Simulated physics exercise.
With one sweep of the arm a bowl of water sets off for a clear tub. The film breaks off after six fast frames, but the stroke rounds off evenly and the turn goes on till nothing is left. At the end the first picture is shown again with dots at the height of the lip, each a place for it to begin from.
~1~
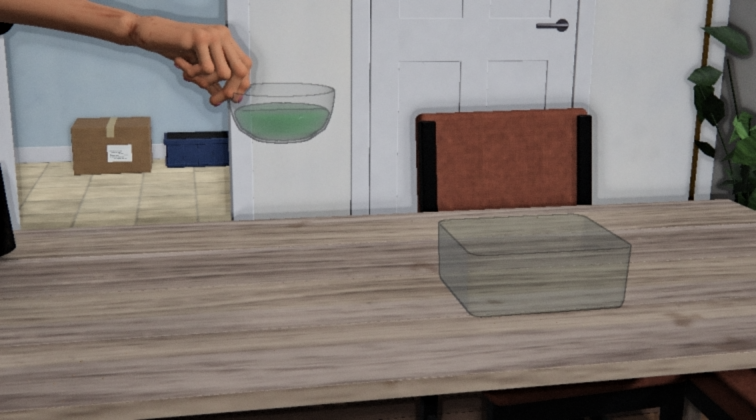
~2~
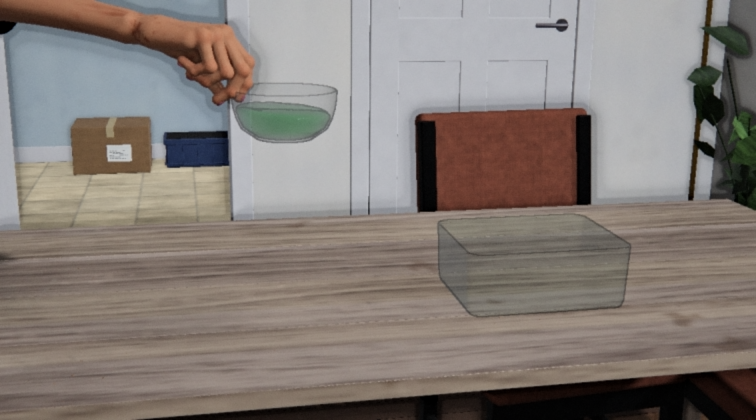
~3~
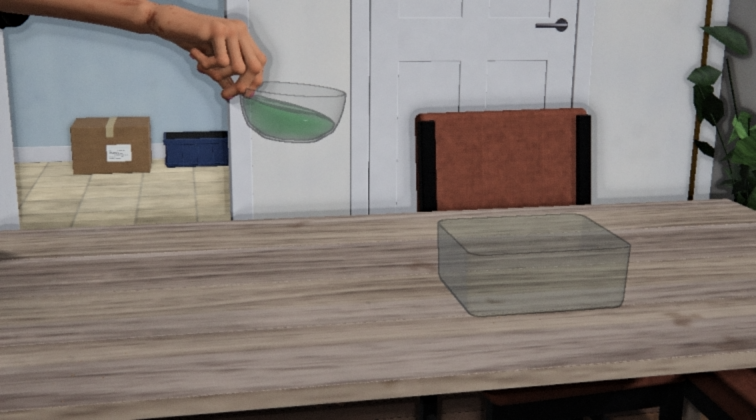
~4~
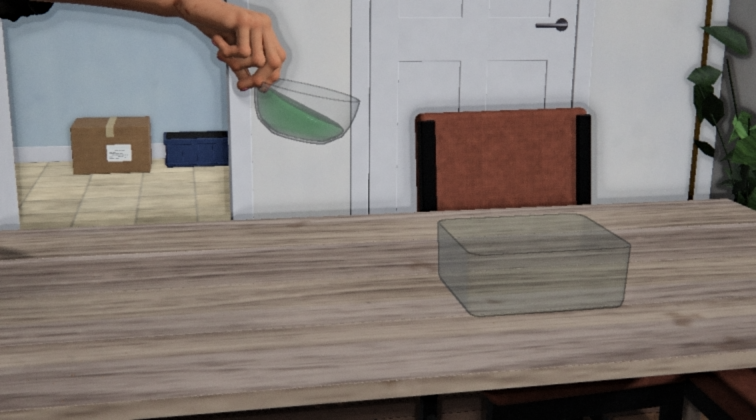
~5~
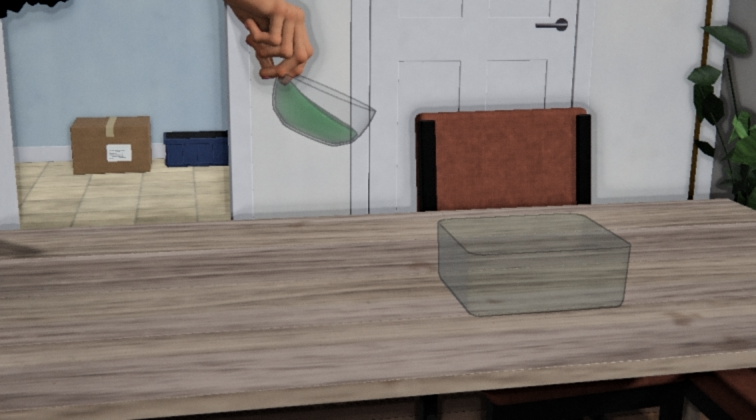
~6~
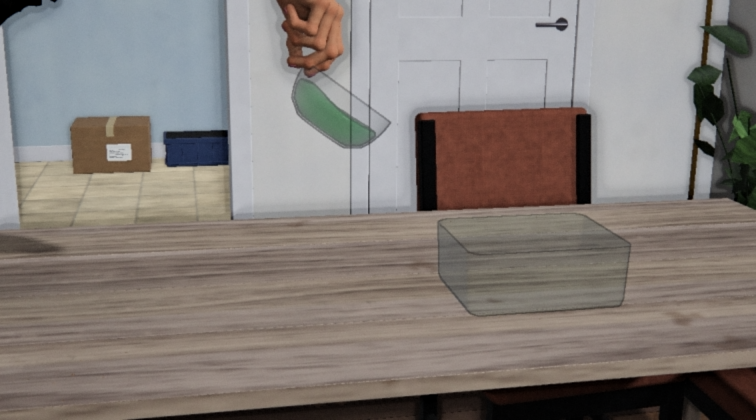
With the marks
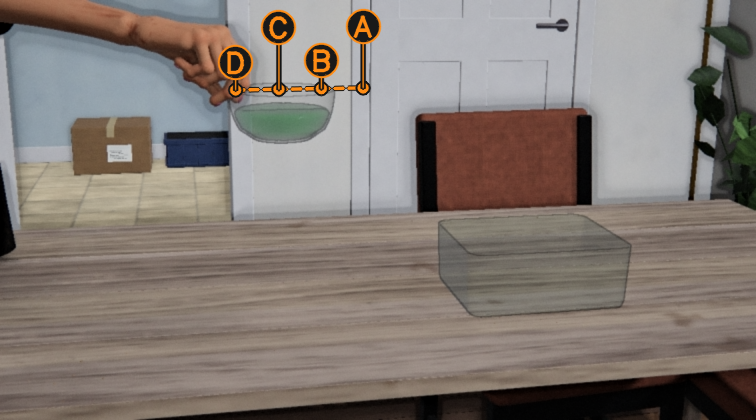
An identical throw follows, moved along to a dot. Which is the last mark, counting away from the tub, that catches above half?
Spot C.
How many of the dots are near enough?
Three.
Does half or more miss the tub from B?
No, that is safe.
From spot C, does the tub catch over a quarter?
Yes.
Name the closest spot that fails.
D it is.
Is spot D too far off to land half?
Yes, that goes wrong.
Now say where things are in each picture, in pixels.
Upright, lip at (332, 88); tub from (467, 316) to (623, 306); nothing has left yet.
Upright, lip at (334, 88); nothing has left yet.
Tipped about 5°, lip at (343, 92); nothing has left yet.
Tipped about 13°, lip at (357, 99); nothing has left yet.
Tipped about 23°, lip at (373, 108); nothing has left yet.
Tipped about 36°, lip at (388, 120); nothing has left yet.
On the marked copy, A at (363, 88); B at (321, 88); C at (278, 89); D at (235, 90).
For spot A, about 84 % lands in the tub, 12 % falls short and 5 % goes beside or beyond.
For spot B, about 71 % lands in the tub, 8 % falls short and 21 % goes beside or beyond.
For spot C, about 62 % lands in the tub, 23 % falls short and 16 % goes beside or beyond.
For spot D, about 19 % lands in the tub, 76 % falls short and 5 % goes beside or beyond.
